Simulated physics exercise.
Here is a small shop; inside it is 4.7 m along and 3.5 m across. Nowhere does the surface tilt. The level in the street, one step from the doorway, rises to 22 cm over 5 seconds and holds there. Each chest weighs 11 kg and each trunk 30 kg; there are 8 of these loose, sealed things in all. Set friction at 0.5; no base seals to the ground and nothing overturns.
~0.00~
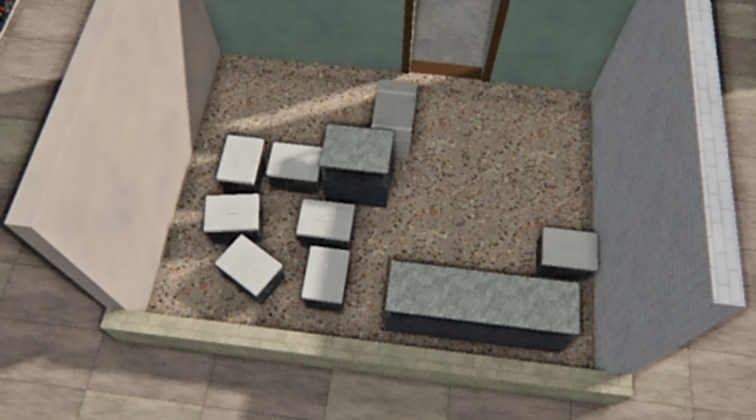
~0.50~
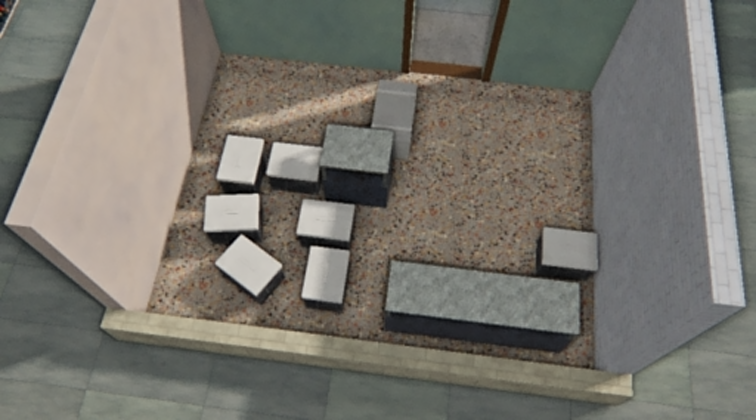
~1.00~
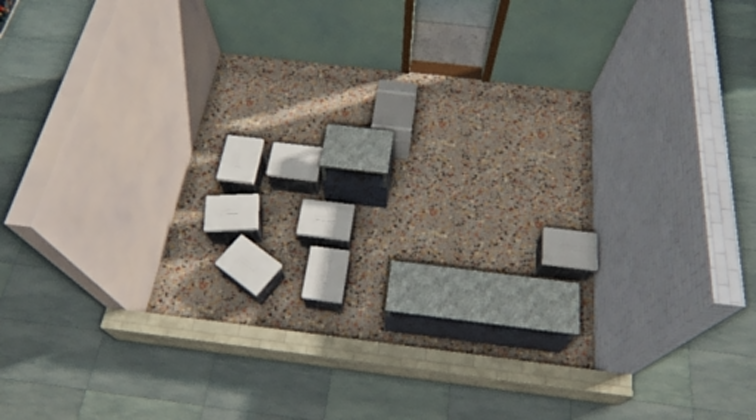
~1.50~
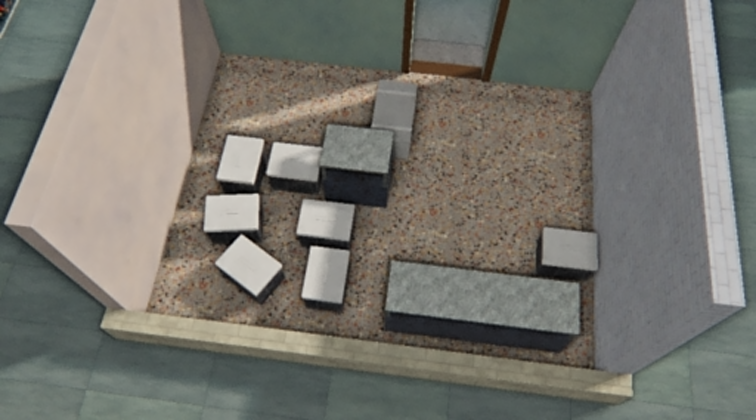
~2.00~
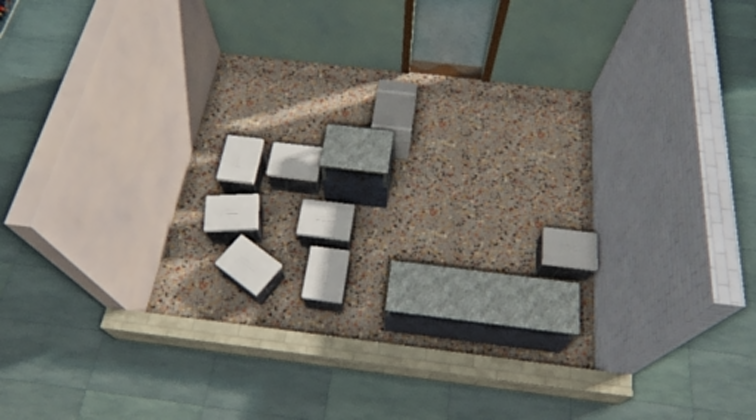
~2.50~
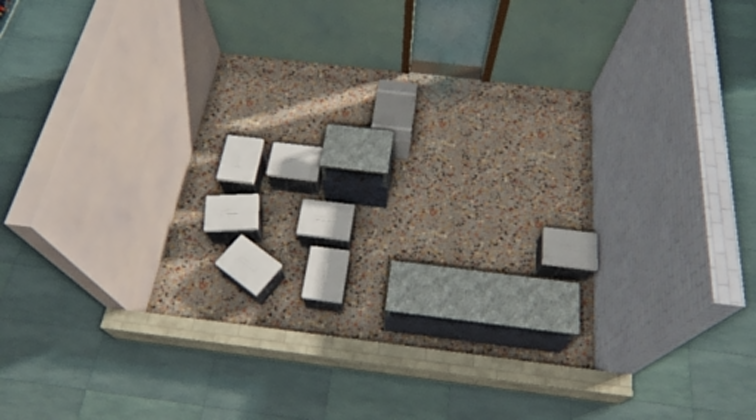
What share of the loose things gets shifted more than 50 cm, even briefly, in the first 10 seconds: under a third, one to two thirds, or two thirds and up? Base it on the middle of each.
Under a third.
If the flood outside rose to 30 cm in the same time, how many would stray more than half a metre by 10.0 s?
It would come to 3 of them.
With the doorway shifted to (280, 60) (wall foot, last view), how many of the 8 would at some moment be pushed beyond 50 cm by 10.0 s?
Result: 6.
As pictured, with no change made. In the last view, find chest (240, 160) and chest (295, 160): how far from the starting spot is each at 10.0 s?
The first is 0 cm from its start, the second 0 cm.
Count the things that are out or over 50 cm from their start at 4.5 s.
I count 0 of them.
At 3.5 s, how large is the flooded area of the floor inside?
About 2.0 m2.
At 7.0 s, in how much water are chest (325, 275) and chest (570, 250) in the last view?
Depth approx. 4 cm / 11 cm.
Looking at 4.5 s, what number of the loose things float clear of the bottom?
It comes to 0.
After 3.5 s 0 of 8 are over 50 cm from their spots; 0 afloat.
After 4.5 s 0 of 8 are over 50 cm from their spots; 0 afloat.
After 7.0 s 0 of 8 are over 50 cm from their spots; 1 afloat.
After 10.0 s 1 of 8 are over 50 cm from their spots, and 1 have been at some point; 2 afloat.
